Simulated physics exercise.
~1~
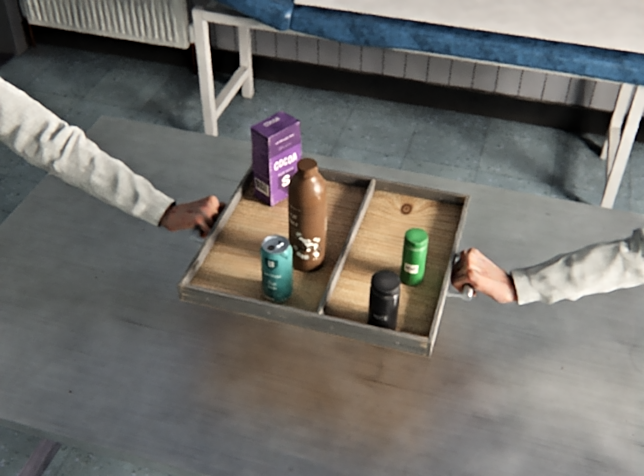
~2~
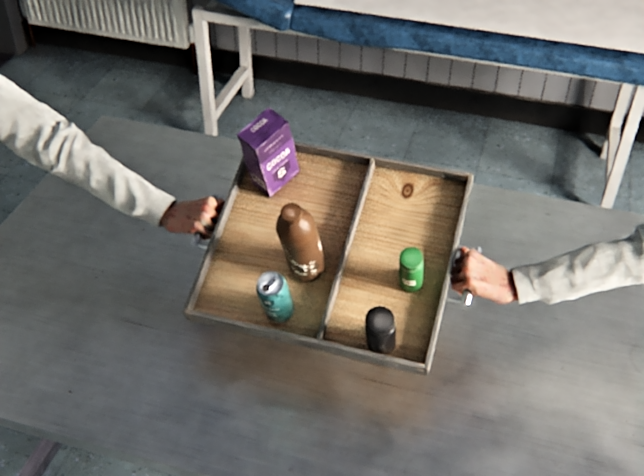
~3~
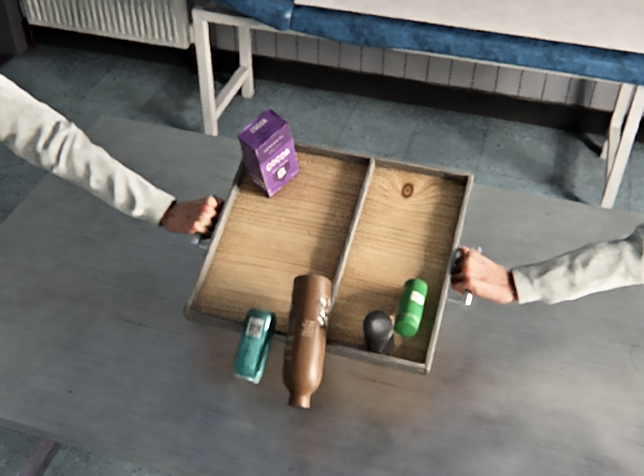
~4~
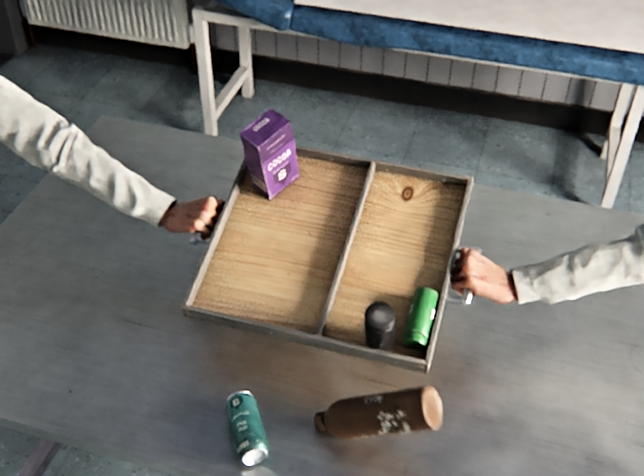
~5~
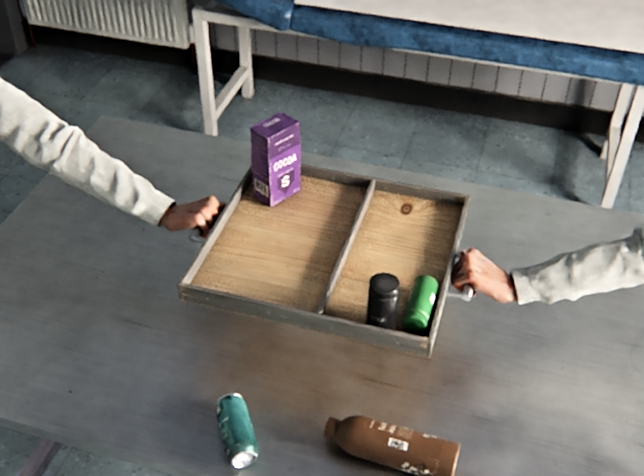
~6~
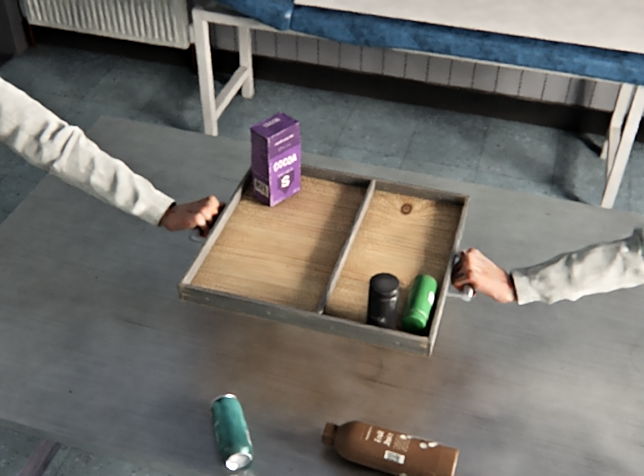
Hand-held wooden tray tipping toward the viewer and levelling, turquoise can and brown bottle falling off, green shaker left lying inside.
